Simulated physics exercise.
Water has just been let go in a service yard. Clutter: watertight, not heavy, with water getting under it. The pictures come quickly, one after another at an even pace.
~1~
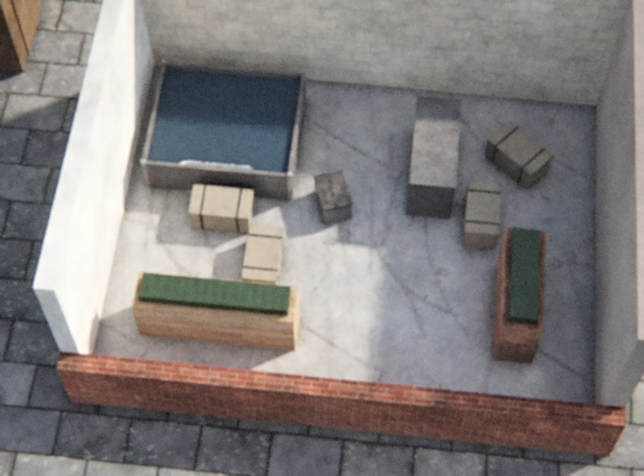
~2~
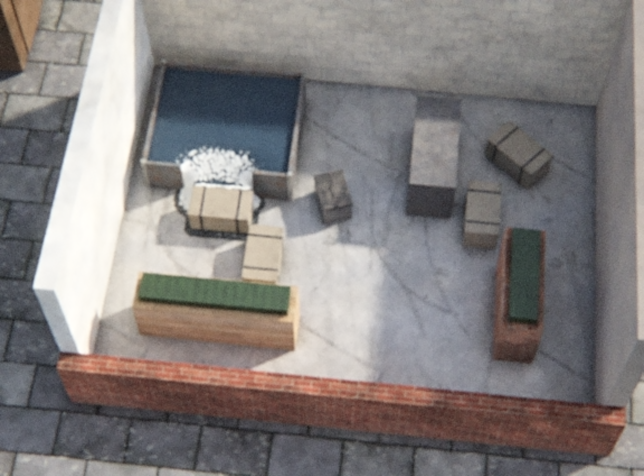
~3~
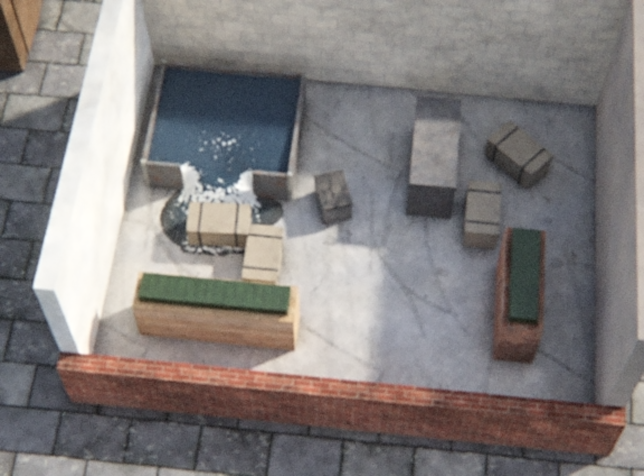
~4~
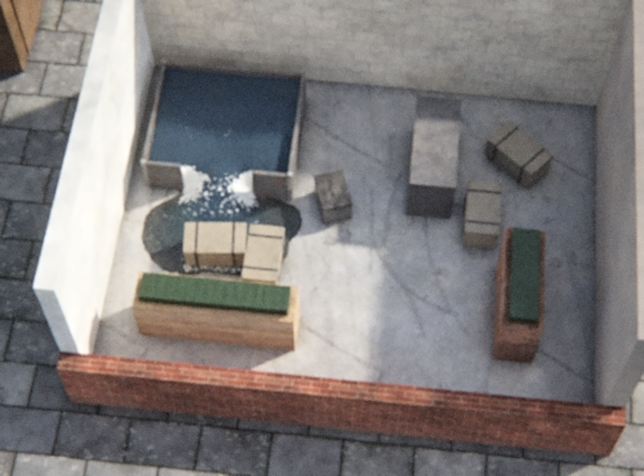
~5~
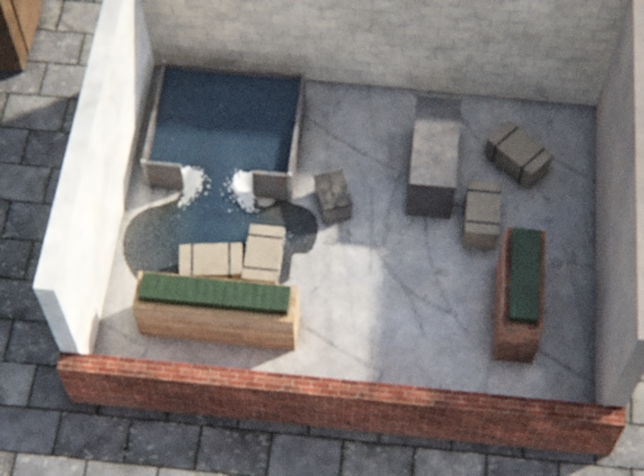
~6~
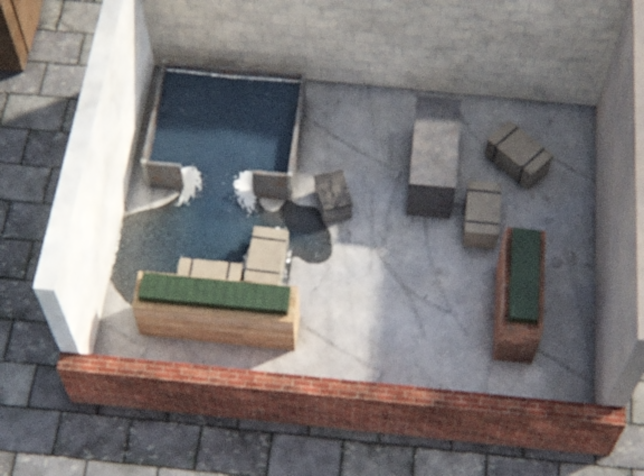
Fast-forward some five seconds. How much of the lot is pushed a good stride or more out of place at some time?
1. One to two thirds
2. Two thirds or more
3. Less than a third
Option 1: One to two thirds.
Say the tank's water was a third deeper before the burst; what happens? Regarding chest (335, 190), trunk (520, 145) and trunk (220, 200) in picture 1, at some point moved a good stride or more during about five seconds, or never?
Taking each in turn, the answer is came up short, came up short, did it.
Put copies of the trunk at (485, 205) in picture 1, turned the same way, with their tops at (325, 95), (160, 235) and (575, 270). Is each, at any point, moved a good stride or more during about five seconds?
One by one: Hardly budges; knocked well away; hardly budges.
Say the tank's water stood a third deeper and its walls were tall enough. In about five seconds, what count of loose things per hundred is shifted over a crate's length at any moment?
Share moved: 60 in a hundred.
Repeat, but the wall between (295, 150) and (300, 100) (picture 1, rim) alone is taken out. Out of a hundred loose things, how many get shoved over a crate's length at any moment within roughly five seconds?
About 0 per cent.
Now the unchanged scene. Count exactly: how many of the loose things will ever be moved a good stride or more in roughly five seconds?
So, 3 of them.
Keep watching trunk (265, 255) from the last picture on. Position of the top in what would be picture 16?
About (402, 249).
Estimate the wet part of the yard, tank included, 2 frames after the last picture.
My guess is around 25 per cent.
A moment on, 1 of 5 are well off their spots; 1 afloat.
Next, 2 of 5 are well off their spots; 1 afloat.
Later, 2 of 5 are well off their spots; 2 afloat.
In the end, 3 of 5 are well off their spots, and 3 have been at some point; 0 afloat.
